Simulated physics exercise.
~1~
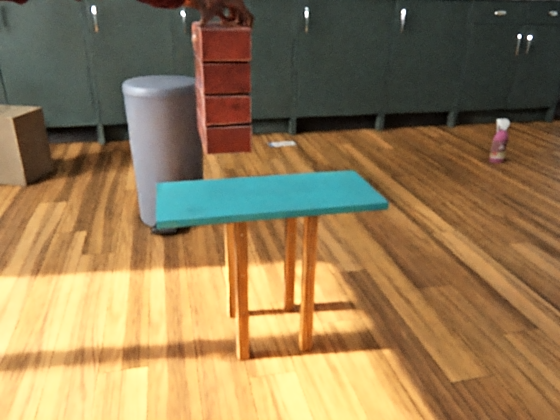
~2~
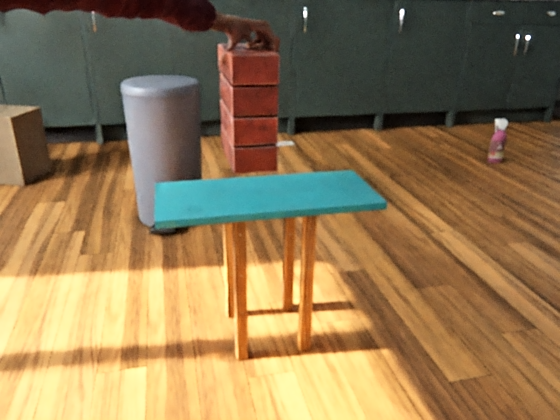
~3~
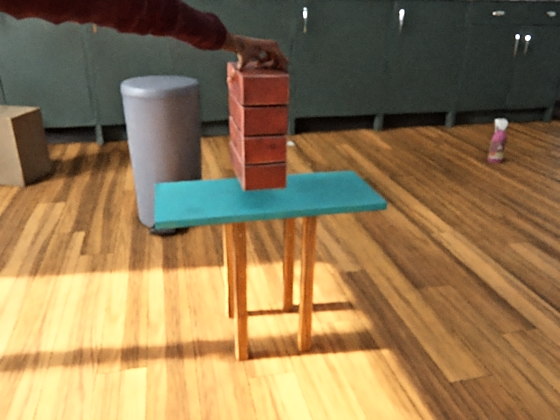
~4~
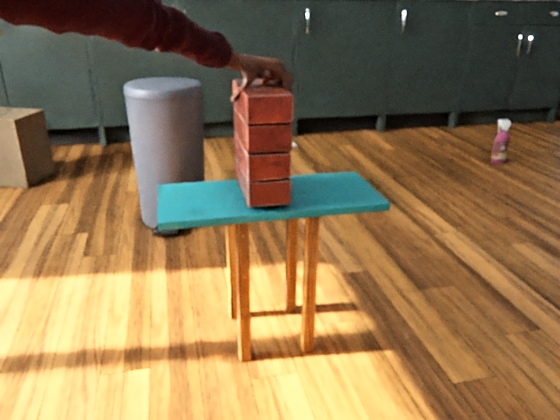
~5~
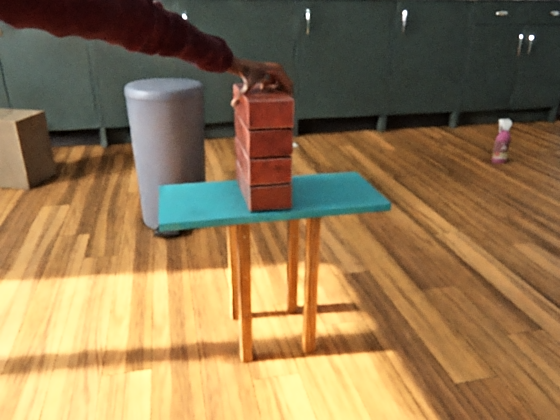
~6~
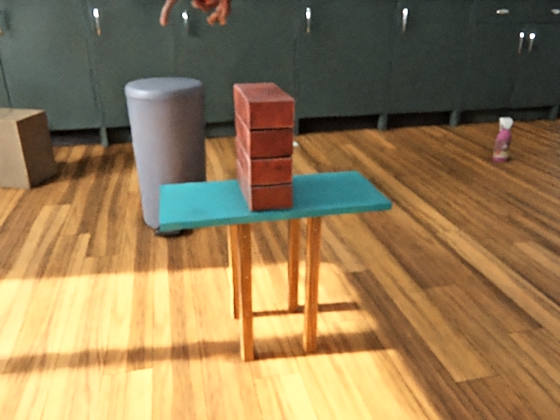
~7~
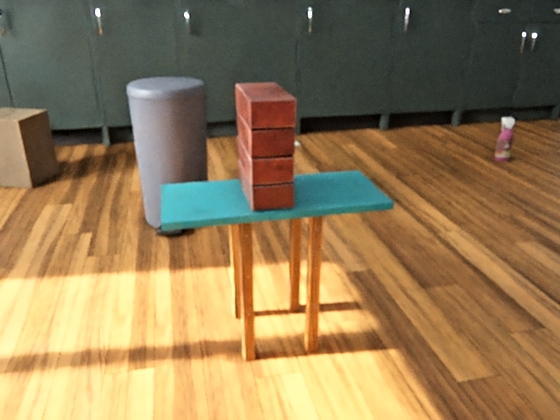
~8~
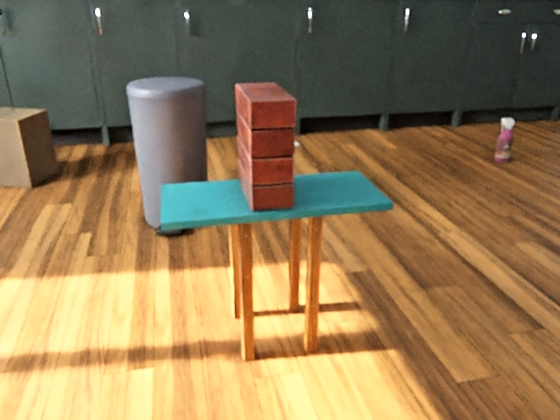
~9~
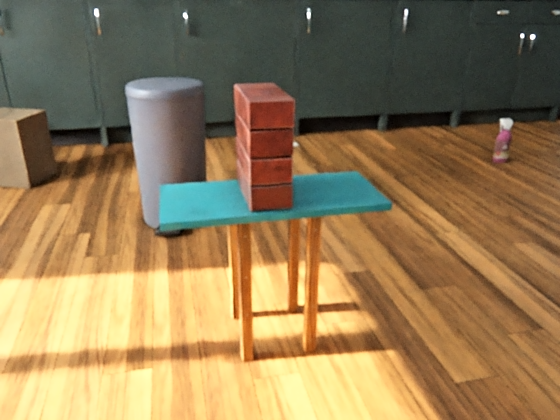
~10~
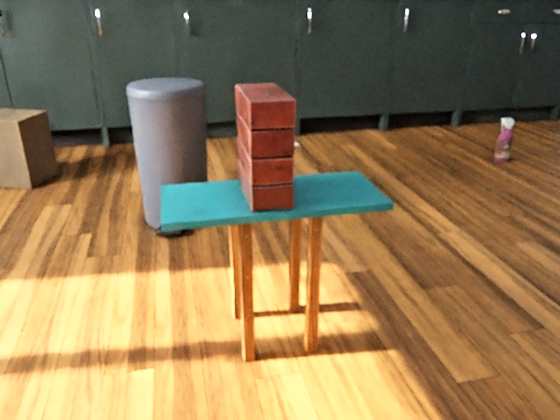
A stack of red bricks is lowered by hand onto a turquoise trestle, which stays standing.
